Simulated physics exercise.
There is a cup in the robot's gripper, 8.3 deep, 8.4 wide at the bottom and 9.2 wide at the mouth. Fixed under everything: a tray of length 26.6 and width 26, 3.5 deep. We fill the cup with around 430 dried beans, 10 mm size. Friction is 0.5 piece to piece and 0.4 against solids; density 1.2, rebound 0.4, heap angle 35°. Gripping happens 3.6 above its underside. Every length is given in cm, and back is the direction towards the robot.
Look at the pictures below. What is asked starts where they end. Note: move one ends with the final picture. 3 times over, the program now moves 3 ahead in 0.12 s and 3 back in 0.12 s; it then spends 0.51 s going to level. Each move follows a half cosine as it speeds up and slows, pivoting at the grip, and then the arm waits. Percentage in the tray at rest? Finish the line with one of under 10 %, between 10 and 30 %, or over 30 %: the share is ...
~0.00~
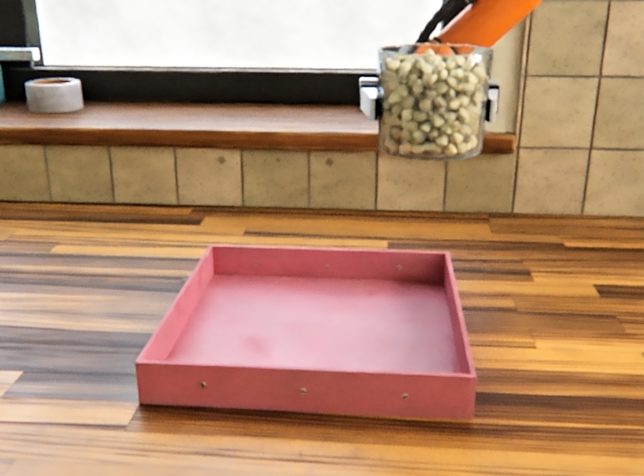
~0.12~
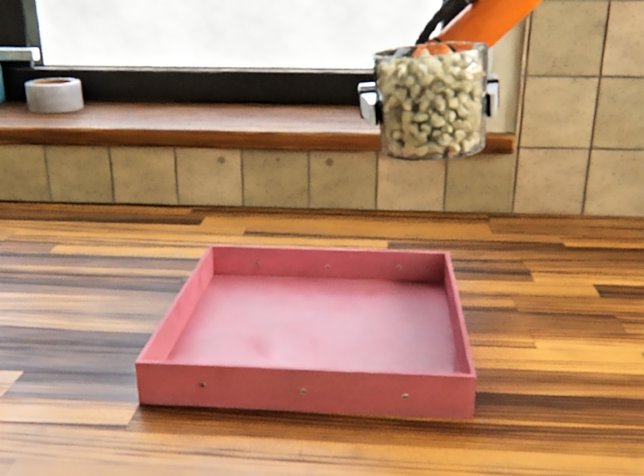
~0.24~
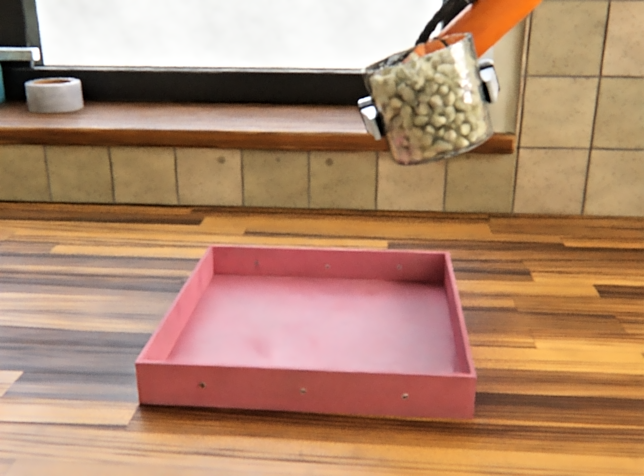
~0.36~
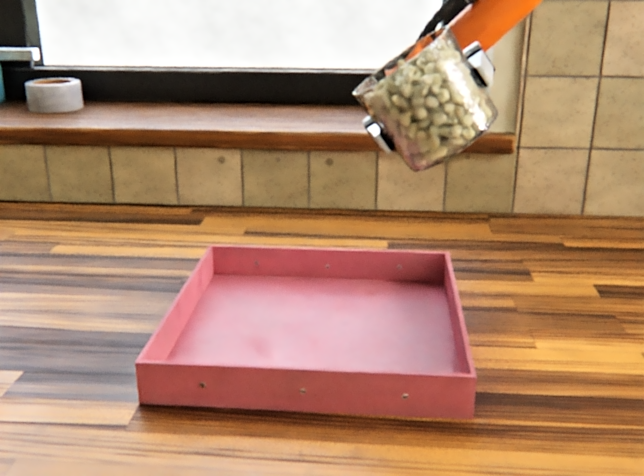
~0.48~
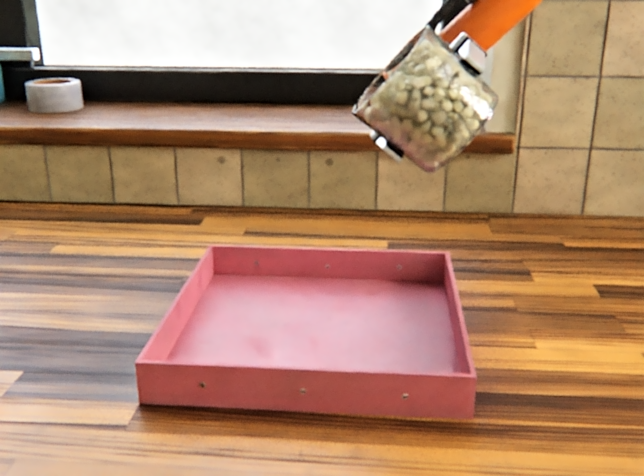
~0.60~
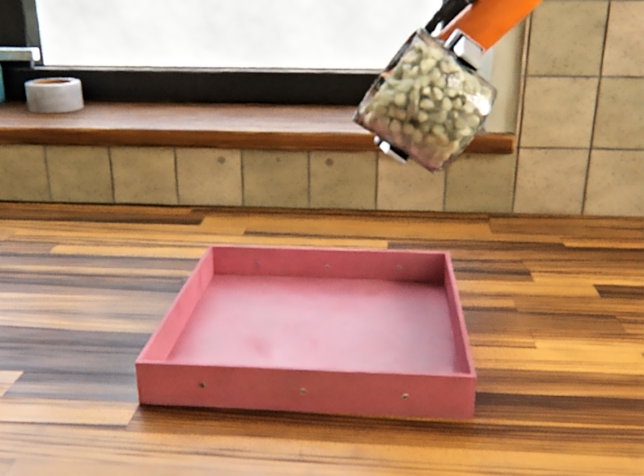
The share is between 10 and 30 %.
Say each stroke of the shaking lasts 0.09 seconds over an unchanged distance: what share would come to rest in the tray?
That gives about 35 percent.
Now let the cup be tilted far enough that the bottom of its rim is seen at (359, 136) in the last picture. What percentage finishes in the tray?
Around 45 per cent of it.
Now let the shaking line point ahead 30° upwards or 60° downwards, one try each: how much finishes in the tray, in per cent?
25 and 0 %.
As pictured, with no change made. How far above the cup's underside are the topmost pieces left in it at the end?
Height at rest: About 9.0 centimetres.
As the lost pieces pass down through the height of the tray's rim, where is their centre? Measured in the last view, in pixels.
About at (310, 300).
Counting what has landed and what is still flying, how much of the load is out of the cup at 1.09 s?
10 %.
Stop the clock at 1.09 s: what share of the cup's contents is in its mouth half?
Around 45 percent.
After 1.09 s, tilted 55° forward, highest piece 25 above the table; 377 in the cup, 30 in the tray, 23 in flight or on a rim.
After 1.58 s, tilted 26° forward, highest piece 26 above the table; 347 in the cup, 83 in the tray.
After 2.03 s, level, highest piece 27 above the table; 347 in the cup, 83 in the tray.
After 3.08 s, level, highest piece 27 above the table; 347 in the cup, 83 in the tray.
At rest, 347 in the cup, 83 in the tray. That is 19 % in the tray.
